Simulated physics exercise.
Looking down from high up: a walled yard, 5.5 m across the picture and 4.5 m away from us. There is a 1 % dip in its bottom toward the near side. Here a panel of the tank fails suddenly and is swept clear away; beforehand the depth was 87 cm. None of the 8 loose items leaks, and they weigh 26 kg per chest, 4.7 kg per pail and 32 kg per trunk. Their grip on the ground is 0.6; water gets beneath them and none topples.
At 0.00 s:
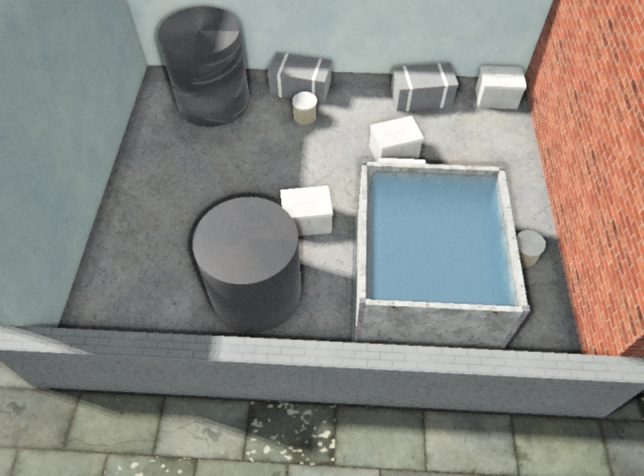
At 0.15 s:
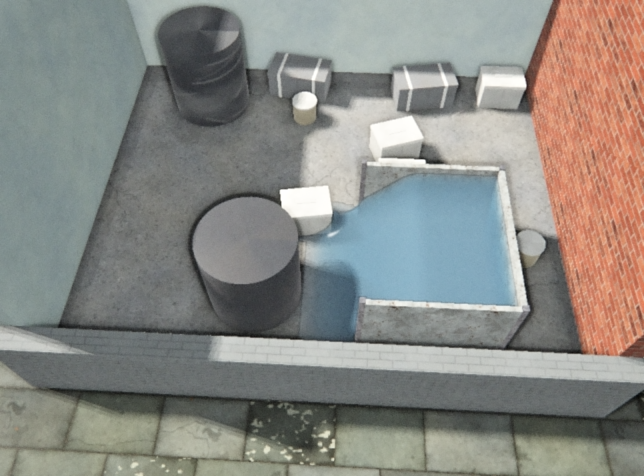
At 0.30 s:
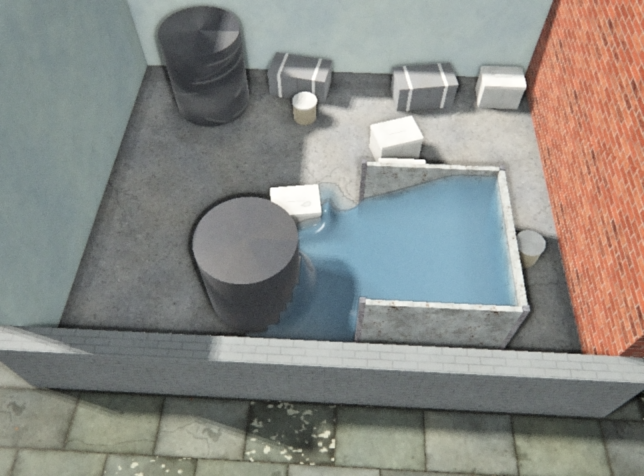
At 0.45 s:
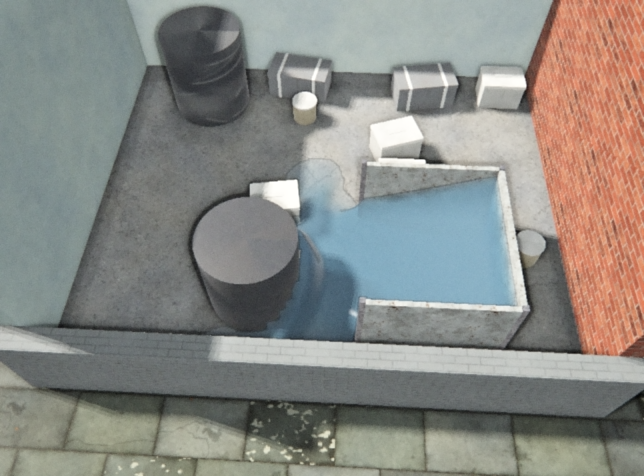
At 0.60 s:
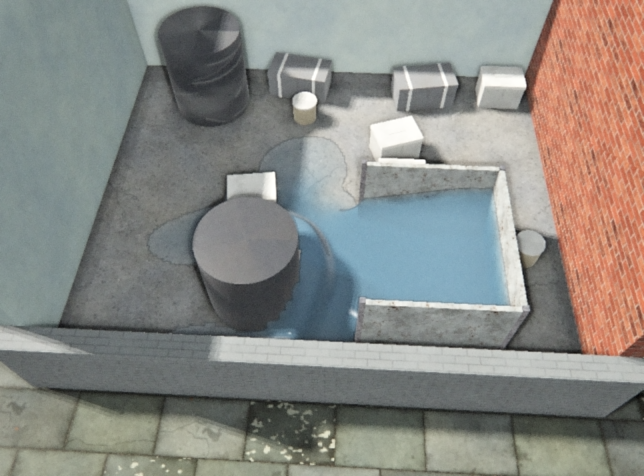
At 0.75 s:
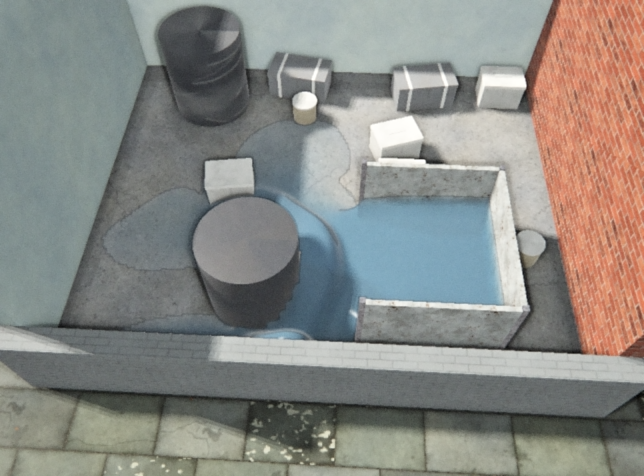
The clip opens on a walled yard seen from above, with a square tank full of blue water at right among scattered boxes and dark cylinders. The tank's left side gives way and water spreads leftward around the near cylinder, pushing one white box left and back behind it while the other objects stay put.
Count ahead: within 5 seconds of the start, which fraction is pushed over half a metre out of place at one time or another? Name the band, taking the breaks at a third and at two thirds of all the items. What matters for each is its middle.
The answer is the middle band, one to two thirds.
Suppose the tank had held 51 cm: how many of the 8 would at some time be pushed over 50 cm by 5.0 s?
The count would be 2.
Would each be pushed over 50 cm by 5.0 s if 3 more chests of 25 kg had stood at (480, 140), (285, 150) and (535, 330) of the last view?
So it's stays below, then gets above, then stays below.
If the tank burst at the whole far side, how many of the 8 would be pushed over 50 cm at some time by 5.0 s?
The answer would then be 7.
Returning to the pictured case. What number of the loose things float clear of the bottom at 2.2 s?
1 of them.
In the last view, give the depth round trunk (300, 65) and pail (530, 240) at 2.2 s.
8 and 0 cm.
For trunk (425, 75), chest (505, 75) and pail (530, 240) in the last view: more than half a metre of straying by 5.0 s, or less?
Result, in order: Undershooting / undershooting / overshooting.
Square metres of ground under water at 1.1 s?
Roughly 11.5 m2.
After 1.1 s 1 of 8 are over 50 cm from their spots; 0 afloat.
After 2.2 s 1 of 8 are over 50 cm from their spots; 1 afloat.
After 3.5 s 3 of 8 are over 50 cm from their spots; 2 afloat.
After 5.0 s 4 of 8 are over 50 cm from their spots, and 4 have been at some point; 0 afloat.
